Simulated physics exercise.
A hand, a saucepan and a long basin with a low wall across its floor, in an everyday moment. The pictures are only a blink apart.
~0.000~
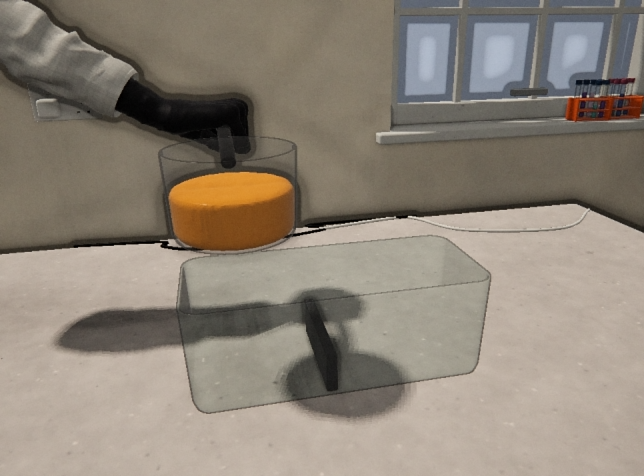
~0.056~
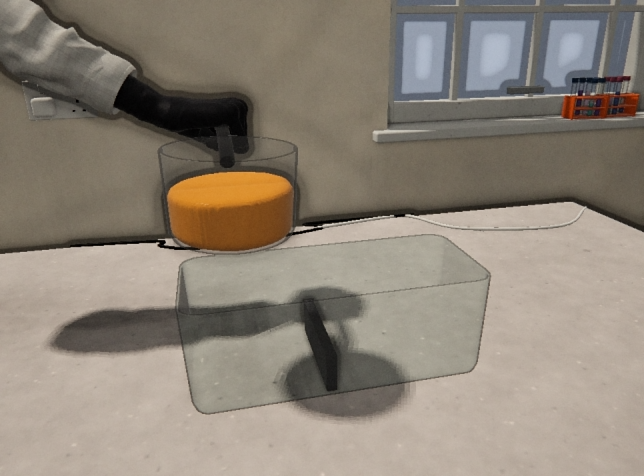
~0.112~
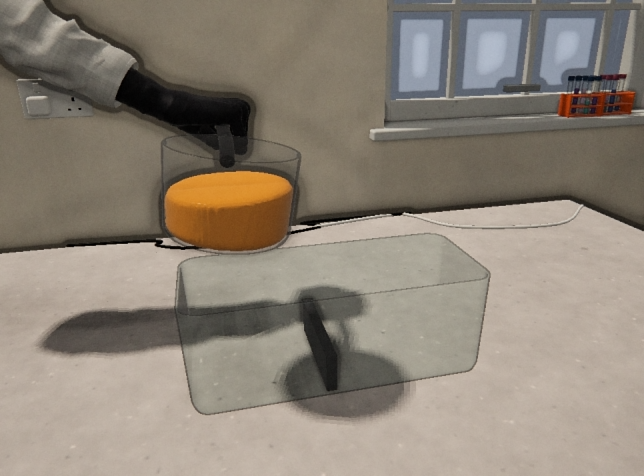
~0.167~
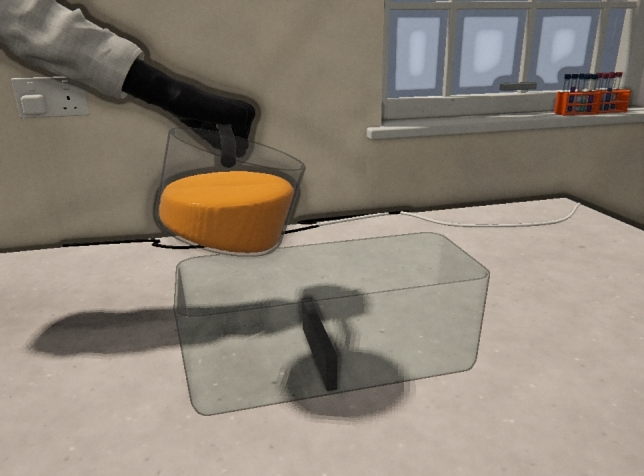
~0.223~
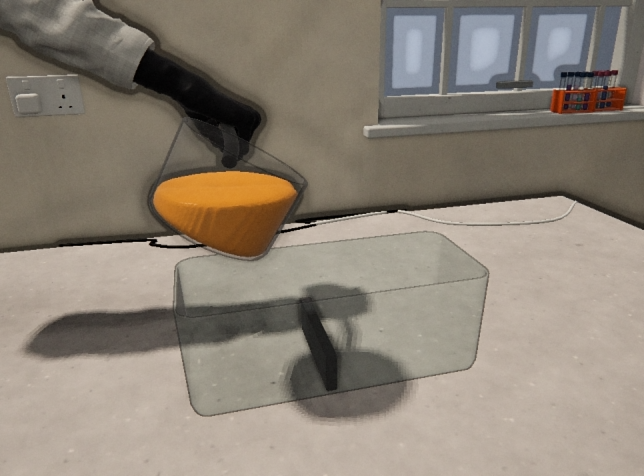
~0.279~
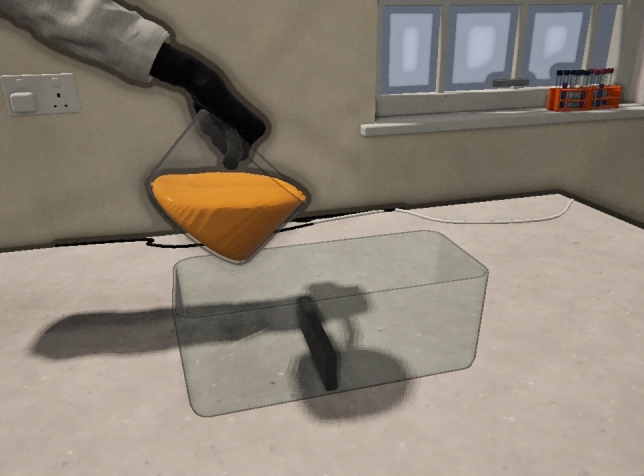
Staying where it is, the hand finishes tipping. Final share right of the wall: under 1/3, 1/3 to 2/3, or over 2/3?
Once it settles, the part right of the wall is a third to two thirds, I'd say.
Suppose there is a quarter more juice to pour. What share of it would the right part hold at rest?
Roughly 65 %.
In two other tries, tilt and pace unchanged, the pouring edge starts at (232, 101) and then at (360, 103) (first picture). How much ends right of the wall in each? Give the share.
Roughly 5 % the first time and roughly 90 % the second.
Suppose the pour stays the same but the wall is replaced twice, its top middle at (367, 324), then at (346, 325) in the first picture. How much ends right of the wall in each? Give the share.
About 10 per cent, then about 20 per cent.
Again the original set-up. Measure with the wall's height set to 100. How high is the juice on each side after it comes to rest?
Near 30 on the left, 30 on the right.
A moment on, the saucepan is tipped right over and 27 per cent is still to pour, 11 is left of the wall and 39 right of it.
Next, the saucepan is tipped right over and 3 per cent is still to pour, 36 is left of the wall and 58 right of it.
Then the saucepan is tipped right over and 0 per cent is still to pour, 42 is left of the wall and 57 right of it.
Later the saucepan is tipped right over and 0 per cent is still to pour, 42 is left of the wall and 57 right of it.
Finally, 42 per cent lies left of the wall, 57 right of it and 1 outside.
